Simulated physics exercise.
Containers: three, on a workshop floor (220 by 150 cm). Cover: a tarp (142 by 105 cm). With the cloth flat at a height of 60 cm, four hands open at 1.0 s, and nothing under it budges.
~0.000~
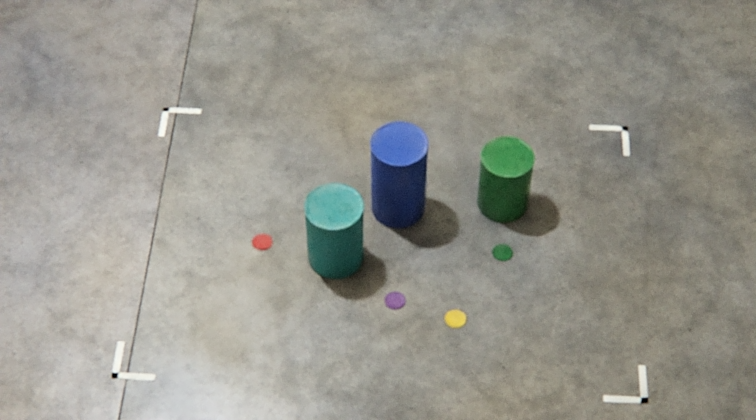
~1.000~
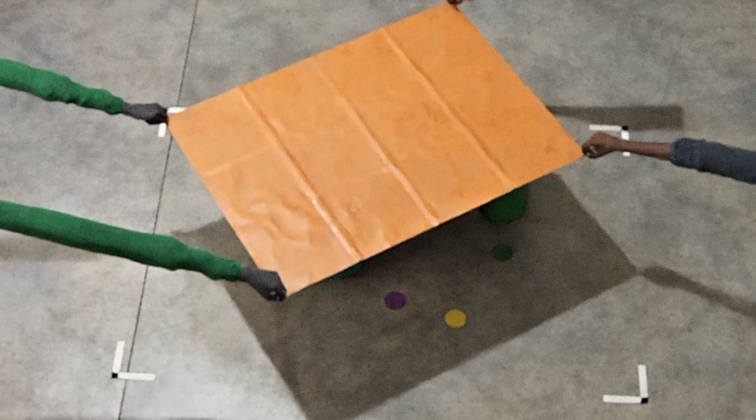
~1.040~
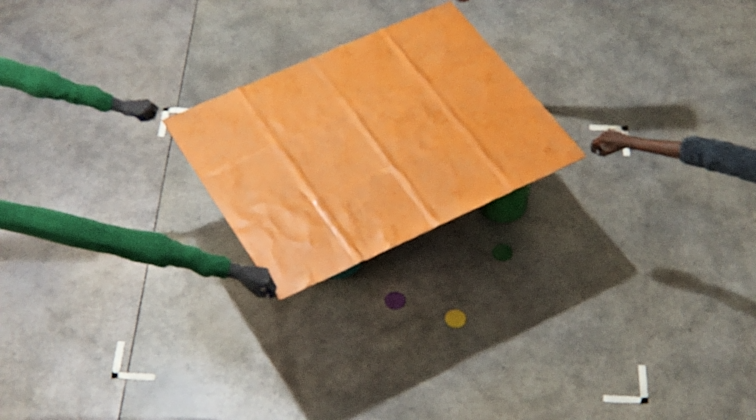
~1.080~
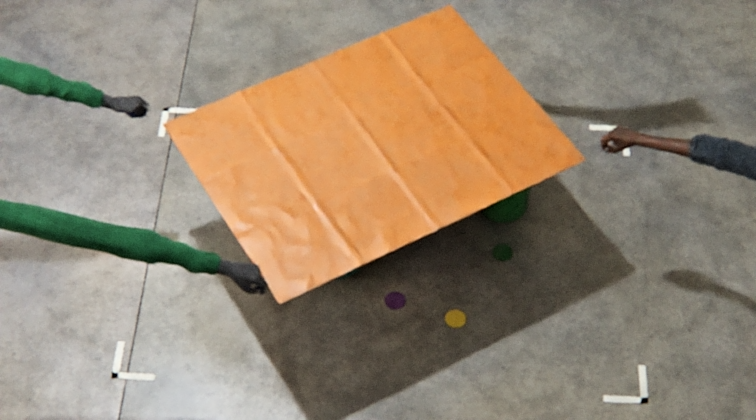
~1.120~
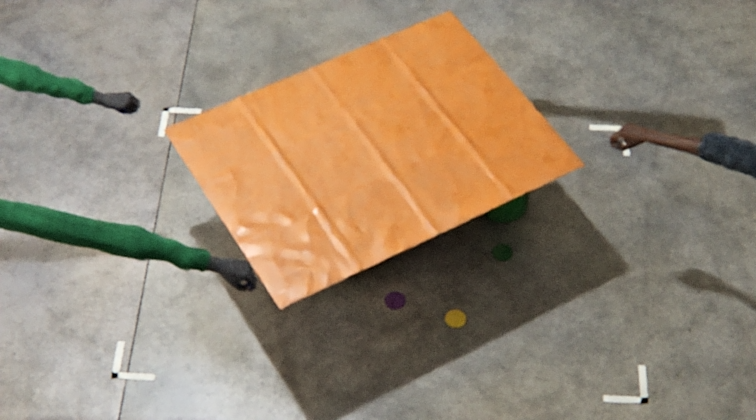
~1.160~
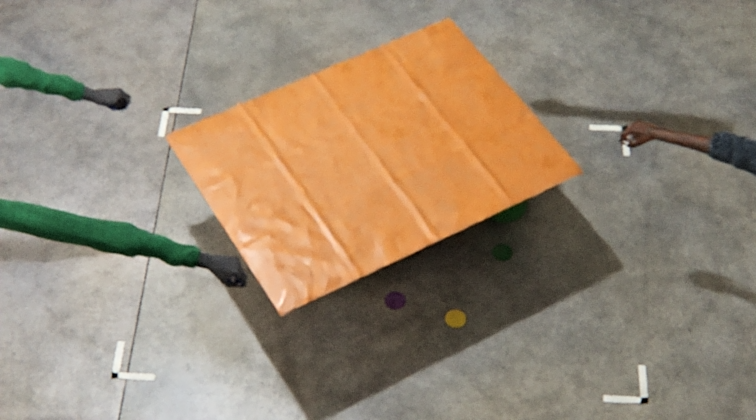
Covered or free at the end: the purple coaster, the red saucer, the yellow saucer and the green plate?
In order: The purple coaster stays uncovered; the red saucer gets covered; the yellow saucer remains in the open; the green plate still shows.
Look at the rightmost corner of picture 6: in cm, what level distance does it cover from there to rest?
Horizontal travel: Approx. 20 cm.
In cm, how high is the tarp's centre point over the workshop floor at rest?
I'd put it near 44 cm.
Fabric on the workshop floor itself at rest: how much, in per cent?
At rest, around 5 % of it.
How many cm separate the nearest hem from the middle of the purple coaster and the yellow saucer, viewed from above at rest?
Roughly 6 cm, then 32 cm.
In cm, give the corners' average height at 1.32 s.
Avg corner height at that moment: Approx. 26 cm.
By 1.3 s, 0 % of it is down, spanning 170 by 160 cm, above green plate, purple coaster, red saucer.
By 1.5 s, 0 % of it is down, spanning 149 by 133 cm, above red saucer.
By 1.6 s, 5 % of it is down, spanning 143 by 121 cm, above red saucer.
By 1.8 s, 5 % of it is down, spanning 143 by 122 cm, above red saucer.
By 3.3 s, 5 % of it is down, spanning 141 by 112 cm, above red saucer.
